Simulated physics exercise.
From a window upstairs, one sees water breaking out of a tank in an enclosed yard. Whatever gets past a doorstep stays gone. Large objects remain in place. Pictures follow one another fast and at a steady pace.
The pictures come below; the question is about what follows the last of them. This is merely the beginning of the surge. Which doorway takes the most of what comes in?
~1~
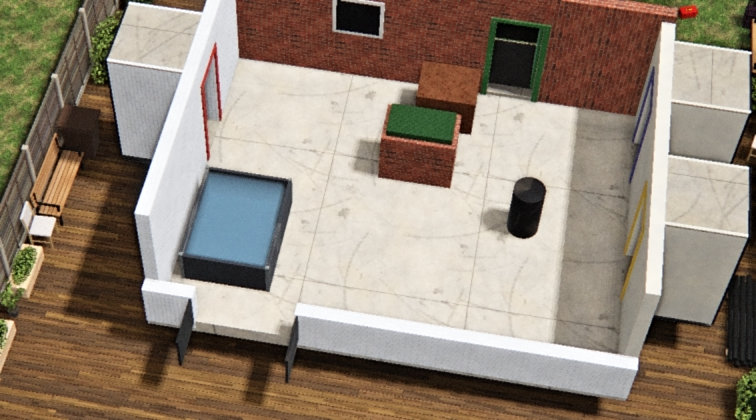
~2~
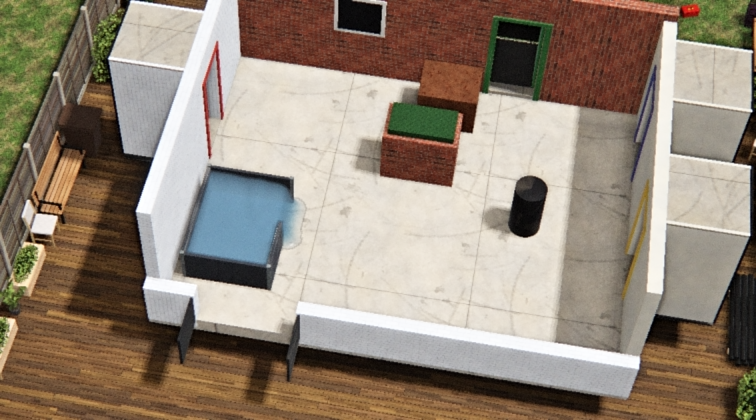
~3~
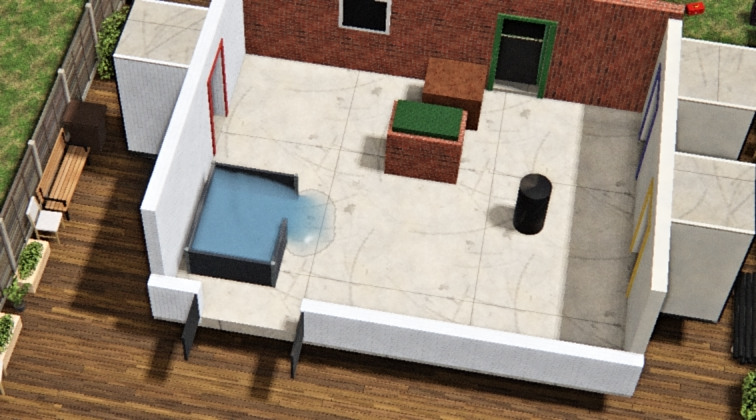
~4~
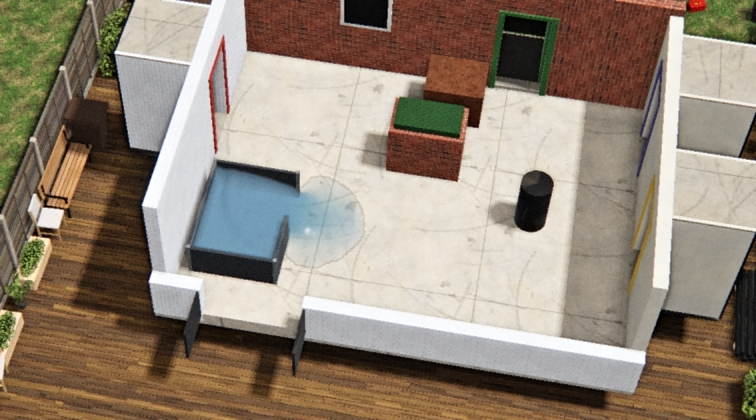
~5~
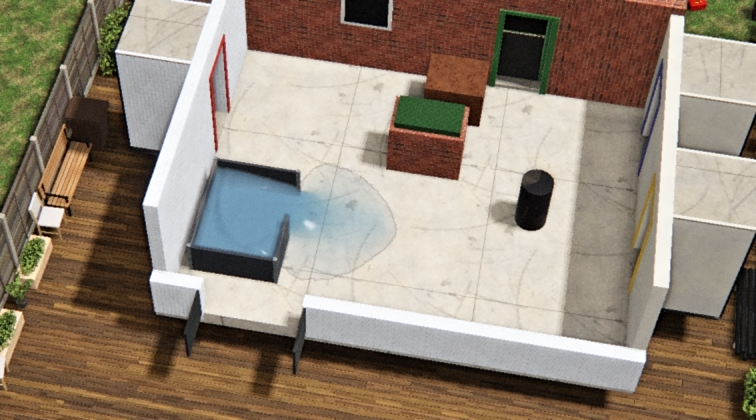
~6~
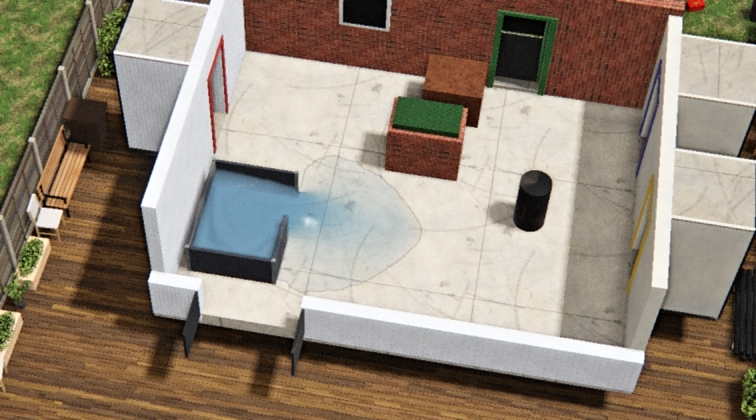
The yellow doorway.
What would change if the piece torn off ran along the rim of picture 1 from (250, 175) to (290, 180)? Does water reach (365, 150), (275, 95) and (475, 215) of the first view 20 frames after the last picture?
The first spot is soaked through, the second is soaked through, the third is left untouched.
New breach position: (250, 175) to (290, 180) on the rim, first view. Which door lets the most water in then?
I'd go with the one in red.
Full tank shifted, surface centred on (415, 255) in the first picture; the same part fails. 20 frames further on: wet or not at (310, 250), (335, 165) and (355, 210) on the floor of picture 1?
Point by point, the spots are not hit, not hit and not hit.
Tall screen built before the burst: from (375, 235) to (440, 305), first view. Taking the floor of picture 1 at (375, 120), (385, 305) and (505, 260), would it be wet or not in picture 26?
The first is soaked, the second soaked, the third soaked.
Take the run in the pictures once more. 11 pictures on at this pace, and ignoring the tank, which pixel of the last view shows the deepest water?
Point to roughly (510, 211).
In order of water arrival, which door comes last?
Answer: The red-painted one.
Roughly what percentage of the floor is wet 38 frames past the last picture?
My estimate is roughly 70 percent.
A moment on, water covers 25 % of the floor; green door not reached, yellow door not reached, blue door not reached, red door not reached.
Next, water covers 45 % of the floor; green door not reached, yellow door not reached, blue door not reached, red door not reached.
Then, water covers 60 % of the floor; green door not reached, yellow door some in, blue door a trickle in, red door not reached.
Later, water covers 70 % of the floor; green door wet at the sill, nothing in, yellow door some in, blue door some in, red door not reached.
In the end, water covers 85 % of the floor; green door wet at the sill, nothing in, yellow door a lot in, blue door some in, red door wet at the sill, nothing in; the yellow door has let in the most.
